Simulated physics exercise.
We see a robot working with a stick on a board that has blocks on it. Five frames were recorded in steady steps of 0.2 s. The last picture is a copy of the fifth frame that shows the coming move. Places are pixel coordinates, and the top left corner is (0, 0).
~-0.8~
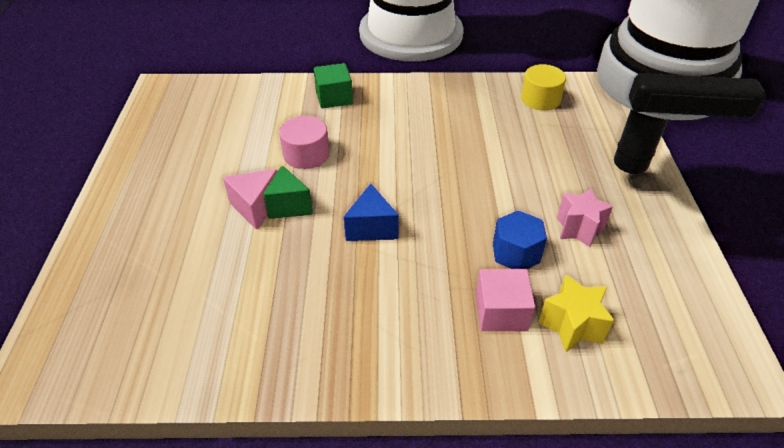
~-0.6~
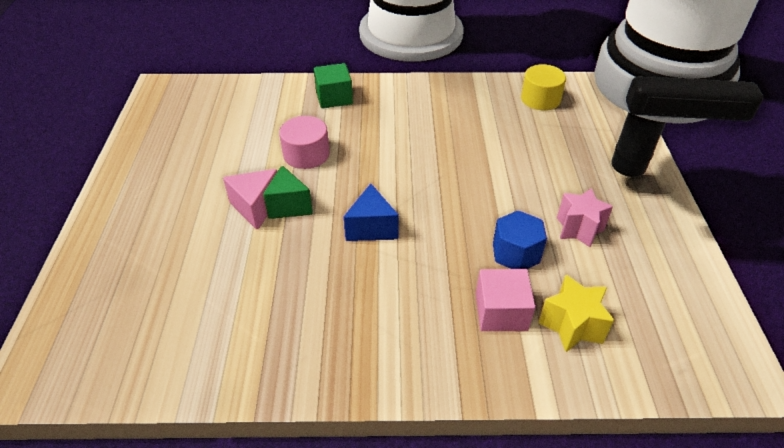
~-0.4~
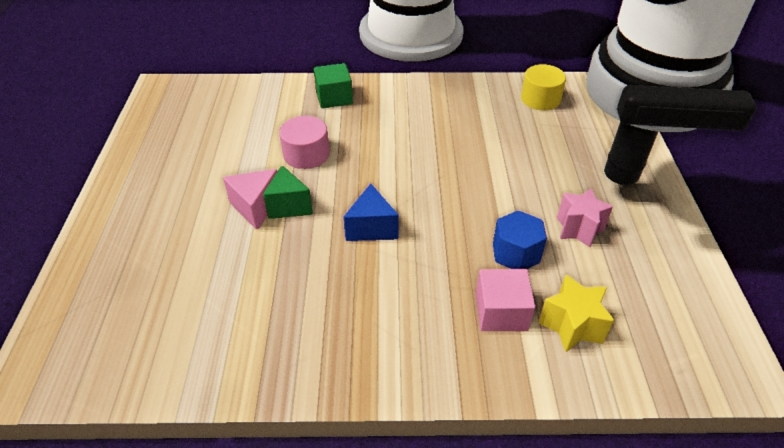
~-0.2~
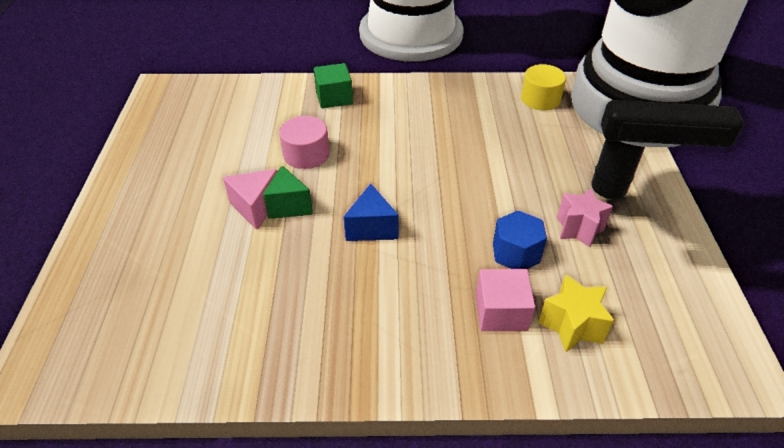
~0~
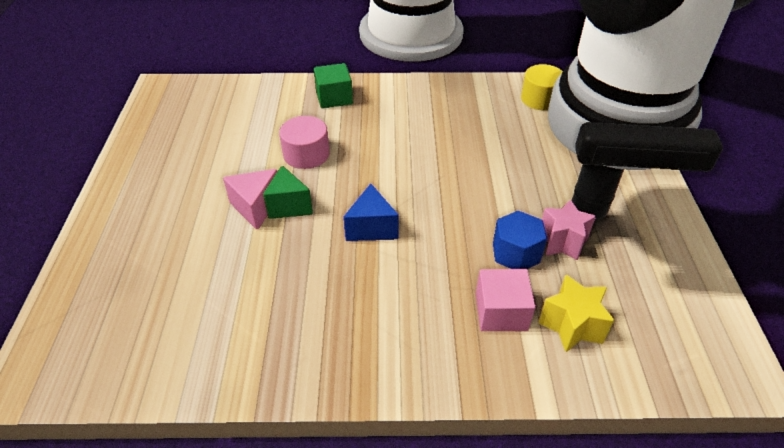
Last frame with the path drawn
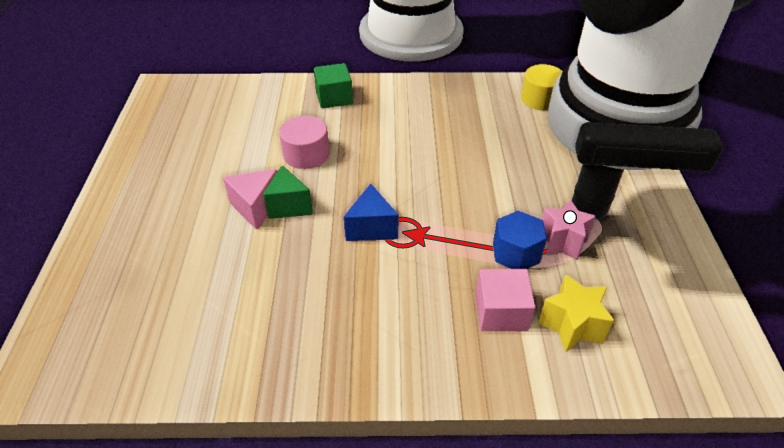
We see a robot arm holding a black stick over a wooden board of colourful blocks. The stick moves down and to the left, then nudges the pink star toward the blue hexagonal block while the other blocks stay still.
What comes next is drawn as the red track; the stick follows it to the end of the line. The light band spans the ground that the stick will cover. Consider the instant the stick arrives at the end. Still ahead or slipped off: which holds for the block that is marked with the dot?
Left aside or behind.
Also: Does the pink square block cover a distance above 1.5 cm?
No - that is not the case.
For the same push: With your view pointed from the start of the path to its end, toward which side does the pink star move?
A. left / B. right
A
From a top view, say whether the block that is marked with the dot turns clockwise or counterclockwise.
Direction: Anticlockwise.
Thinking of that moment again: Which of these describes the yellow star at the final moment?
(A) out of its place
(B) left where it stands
Answer: B.
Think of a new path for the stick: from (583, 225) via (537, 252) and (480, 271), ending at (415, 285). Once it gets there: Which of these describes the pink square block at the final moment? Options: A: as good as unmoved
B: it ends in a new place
I choose B.
Drawn move, from (583, 225) via (537, 253) and (469, 244), ending at (403, 232); the dot is on the pink star.
What follows on the original path. One third of the way, stick (541, 235); blue hexagonal block (472, 247), turned 35° clockwise; pink star (521, 249).
Two thirds of the way, stick (470, 226); blue hexagonal block (436, 259), turned 45° clockwise; pink star (486, 249), turned 55° anticlockwise.
At the end, stick (403, 215); blue three-sided block (365, 204), turned 15° clockwise; pink square block still; blue hexagonal block (436, 259), turned 45° clockwise; pink star (486, 249), turned 55° anticlockwise; yellow star still.
